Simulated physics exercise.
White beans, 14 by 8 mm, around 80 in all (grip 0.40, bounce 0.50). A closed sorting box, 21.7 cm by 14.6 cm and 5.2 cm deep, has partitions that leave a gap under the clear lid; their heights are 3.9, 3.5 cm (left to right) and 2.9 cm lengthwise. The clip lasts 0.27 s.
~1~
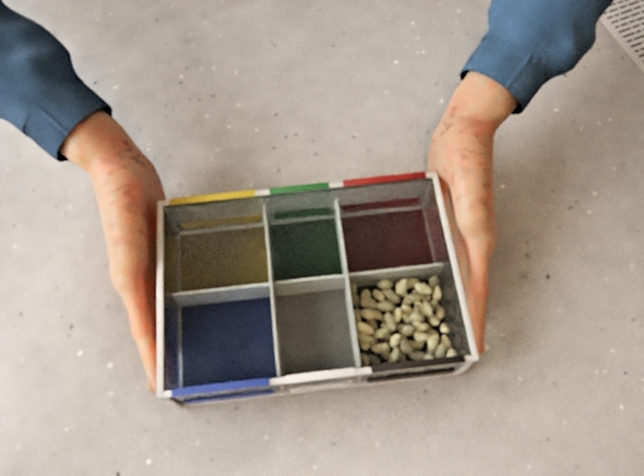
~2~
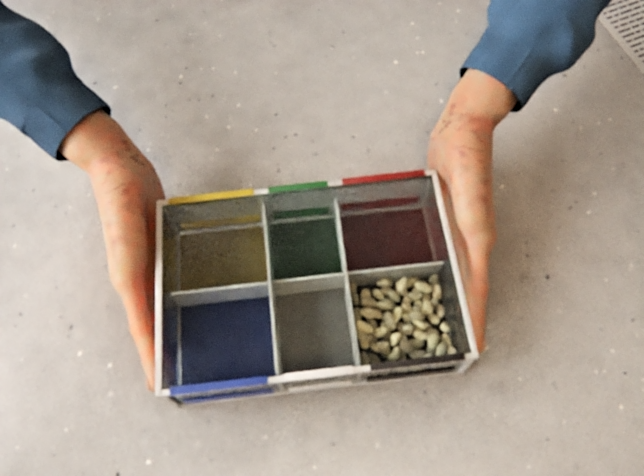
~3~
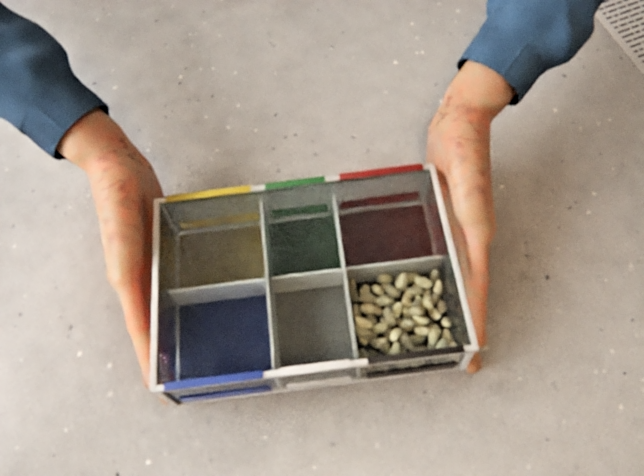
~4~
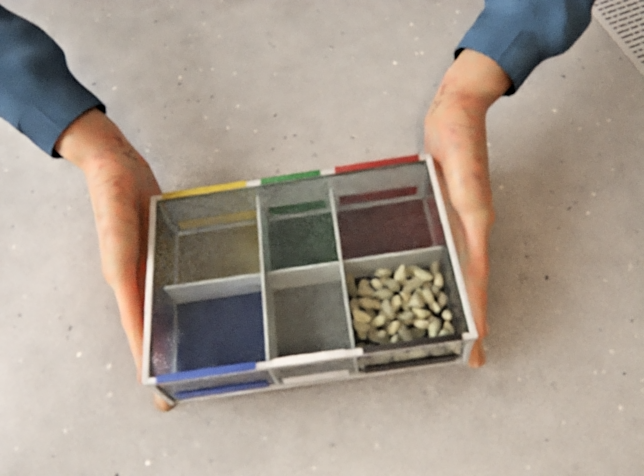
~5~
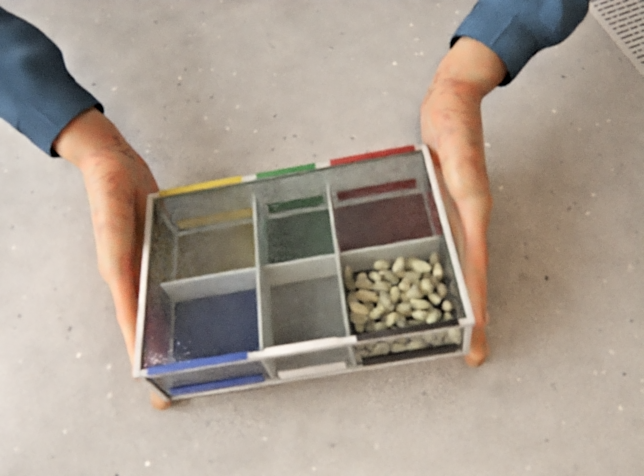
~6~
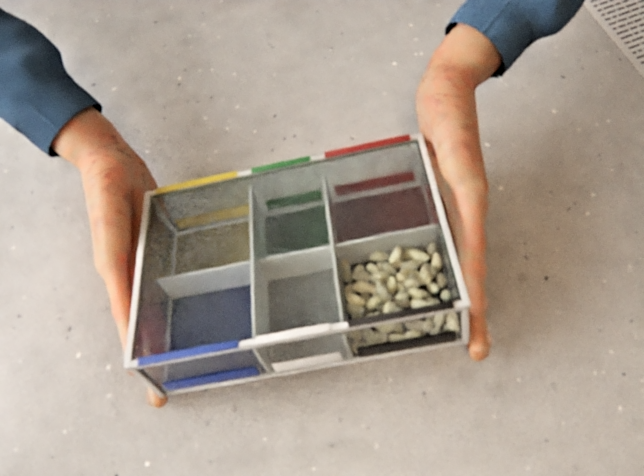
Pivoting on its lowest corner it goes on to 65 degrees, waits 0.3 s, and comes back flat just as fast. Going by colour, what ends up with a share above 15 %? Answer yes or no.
Red compartment: No; blue compartment: No; green compartment: No; yellow compartment: No; white compartment: No; black compartment: Yes.
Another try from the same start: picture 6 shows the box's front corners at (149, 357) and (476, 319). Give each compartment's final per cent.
Red 0; blue 0; green 0; yellow 0; white 0; black 100.
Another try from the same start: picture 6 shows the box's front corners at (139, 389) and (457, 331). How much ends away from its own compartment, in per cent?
Then about 5 per cent.
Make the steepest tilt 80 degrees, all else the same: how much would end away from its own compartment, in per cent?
Some 50 per cent.
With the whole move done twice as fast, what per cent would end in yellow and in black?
Then: Yellow 0, black 70.
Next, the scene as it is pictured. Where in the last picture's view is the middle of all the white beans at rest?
Around (373, 305).
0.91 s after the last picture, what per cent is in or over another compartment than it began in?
Roughly 15 per cent.
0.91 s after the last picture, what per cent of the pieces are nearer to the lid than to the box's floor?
Roughly 10 per cent.
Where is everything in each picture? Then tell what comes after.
In the first frame, box tilt 0 degrees, front corners at (164, 392) and (472, 356); black 100 %.
In the second frame, box tilt 1 degrees, front corners at (162, 391) and (472, 354).
In the third frame, box tilt 4 degrees, front corners at (157, 386) and (472, 346), lowest corner left back.
In the fourth frame, box tilt 8 degrees, front corners at (149, 379) and (470, 334), lowest corner left back.
In the fifth frame, box tilt 12 degrees, front corners at (141, 372) and (467, 319), lowest corner left back.
In the sixth frame, box tilt 16 degrees, front corners at (132, 363) and (463, 303), lowest corner left back; black 100 %.
Then, 0.91 s after the last picture, tilt 65 degrees; red 5 %, green 10 %, black 85 %.
Then, 1.51 s after the last picture, tilt 33 degrees; red 5 %, green 10 %, black 80 %.
Then, 2.17 s after the last picture, tilt 0 degrees; red 5 %, green 10 %, black 80 %.
In the end, red 5 %, blue 0 %, green 10 %, yellow 0 %, white 0 %, black 80 %.
